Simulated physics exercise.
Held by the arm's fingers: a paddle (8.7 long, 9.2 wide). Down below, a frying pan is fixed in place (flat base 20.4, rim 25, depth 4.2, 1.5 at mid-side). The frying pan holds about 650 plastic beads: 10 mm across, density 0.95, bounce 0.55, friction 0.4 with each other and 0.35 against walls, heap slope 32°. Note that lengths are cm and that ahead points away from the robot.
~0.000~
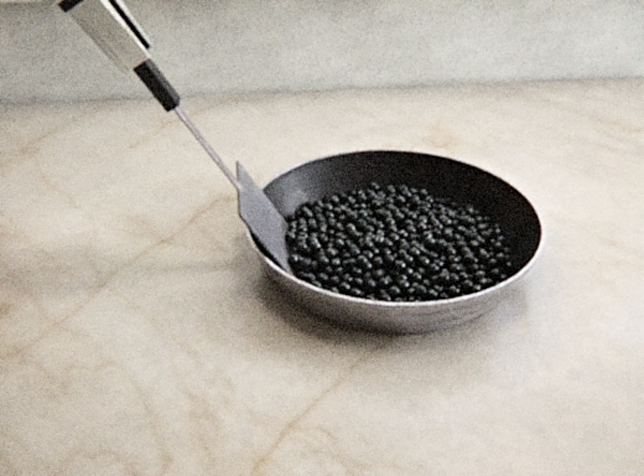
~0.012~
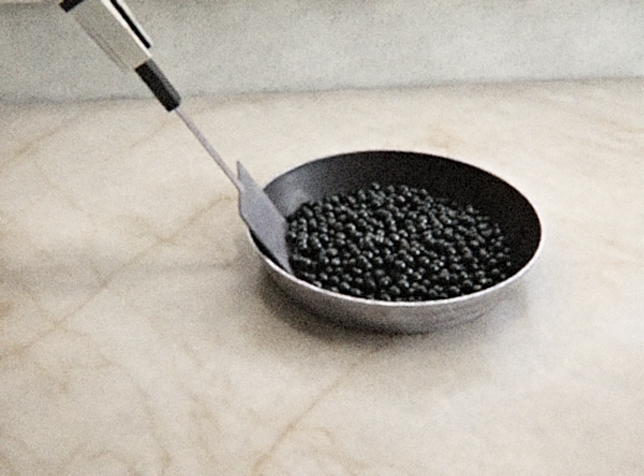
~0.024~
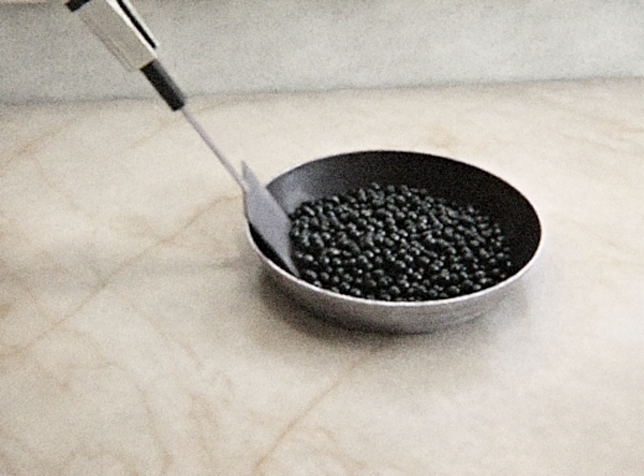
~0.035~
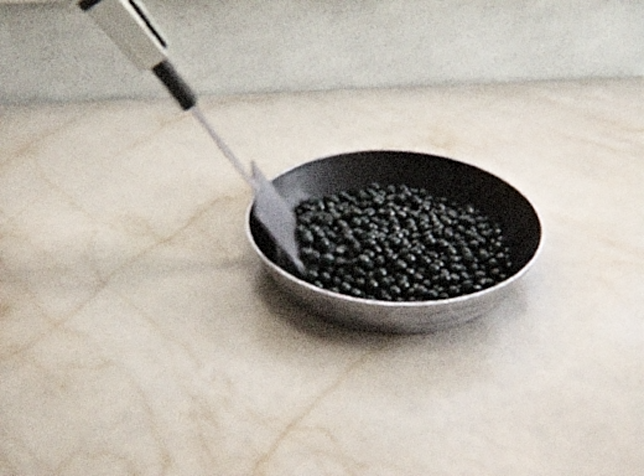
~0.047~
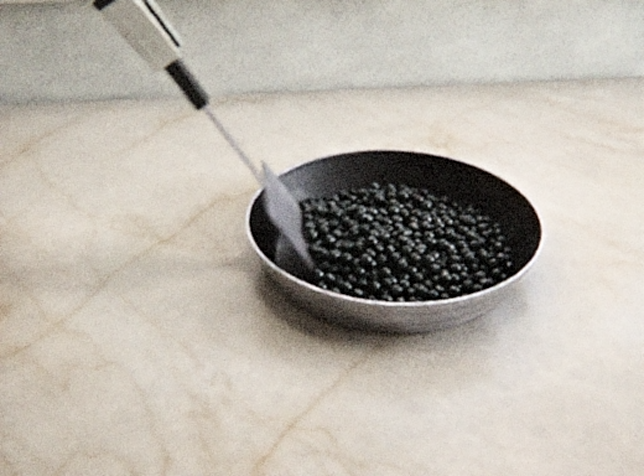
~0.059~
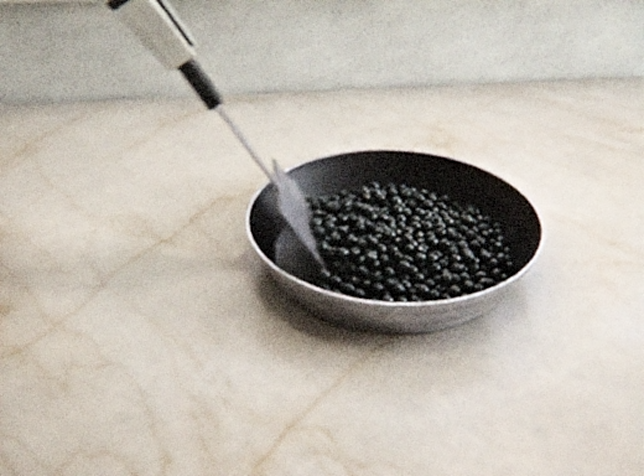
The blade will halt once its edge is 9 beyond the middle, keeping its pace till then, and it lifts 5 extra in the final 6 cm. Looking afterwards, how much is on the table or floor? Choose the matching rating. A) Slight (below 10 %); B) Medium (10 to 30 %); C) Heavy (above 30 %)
Option B: Medium (10 to 30 %).
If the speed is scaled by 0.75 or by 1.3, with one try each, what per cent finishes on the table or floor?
I'd say near 15 and then near 25 per cent.
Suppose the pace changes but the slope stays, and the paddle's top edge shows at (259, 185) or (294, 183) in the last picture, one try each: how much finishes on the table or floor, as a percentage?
10 % and 30 %.
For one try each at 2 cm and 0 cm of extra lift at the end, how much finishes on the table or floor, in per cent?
Result: Approx. 25 % and 20 %, one try each.
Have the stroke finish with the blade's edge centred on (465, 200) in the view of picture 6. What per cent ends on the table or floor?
10 %.
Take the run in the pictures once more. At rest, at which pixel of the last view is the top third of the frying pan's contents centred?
Around (479, 226).
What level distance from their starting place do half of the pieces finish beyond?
The figure is about 4 cm.
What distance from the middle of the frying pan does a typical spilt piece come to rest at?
The answer is around 34 cm.
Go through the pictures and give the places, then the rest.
In the first picture, paddle top edge at (238, 186), sloping 59°; upper third of the load around (390, 239), from x 290 to 510, top at y 190; 651 in the frying pan.
In the second picture, paddle top edge at (239, 186), sloping 59°; upper third of the load around (390, 239), from x 290 to 510, top at y 190.
In the third picture, paddle top edge at (244, 186), sloping 59°; upper third of the load around (384, 239), from x 290 to 510, top at y 190.
In the fourth picture, paddle top edge at (253, 185), sloping 59°; upper third of the load around (378, 237), from x 290 to 510, top at y 190.
In the fifth picture, paddle top edge at (265, 185), sloping 59°; upper third of the load around (379, 235), from x 295 to 510, top at y 190.
In the sixth picture, paddle top edge at (276, 184), sloping 59°; upper third of the load around (381, 233), from x 295 to 510, top at y 185; 651 in the frying pan.
After 0.12 s, sloping 59°, highest piece 7 above the table; 651 in the frying pan.
After 0.19 s, sloping 59°, highest piece 7 above the table; 651 in the frying pan.
After 0.42 s, sloping 59°, highest piece 7 above the table; 525 in the frying pan, 123 on the table or floor, 3 on the blade or in flight.
After 1.47 s, sloping 59°, highest piece 4 above the table; 525 in the frying pan, 126 on the table or floor.
At rest, 525 in the frying pan, 126 on the table or floor. That is 19 % on the table or floor.
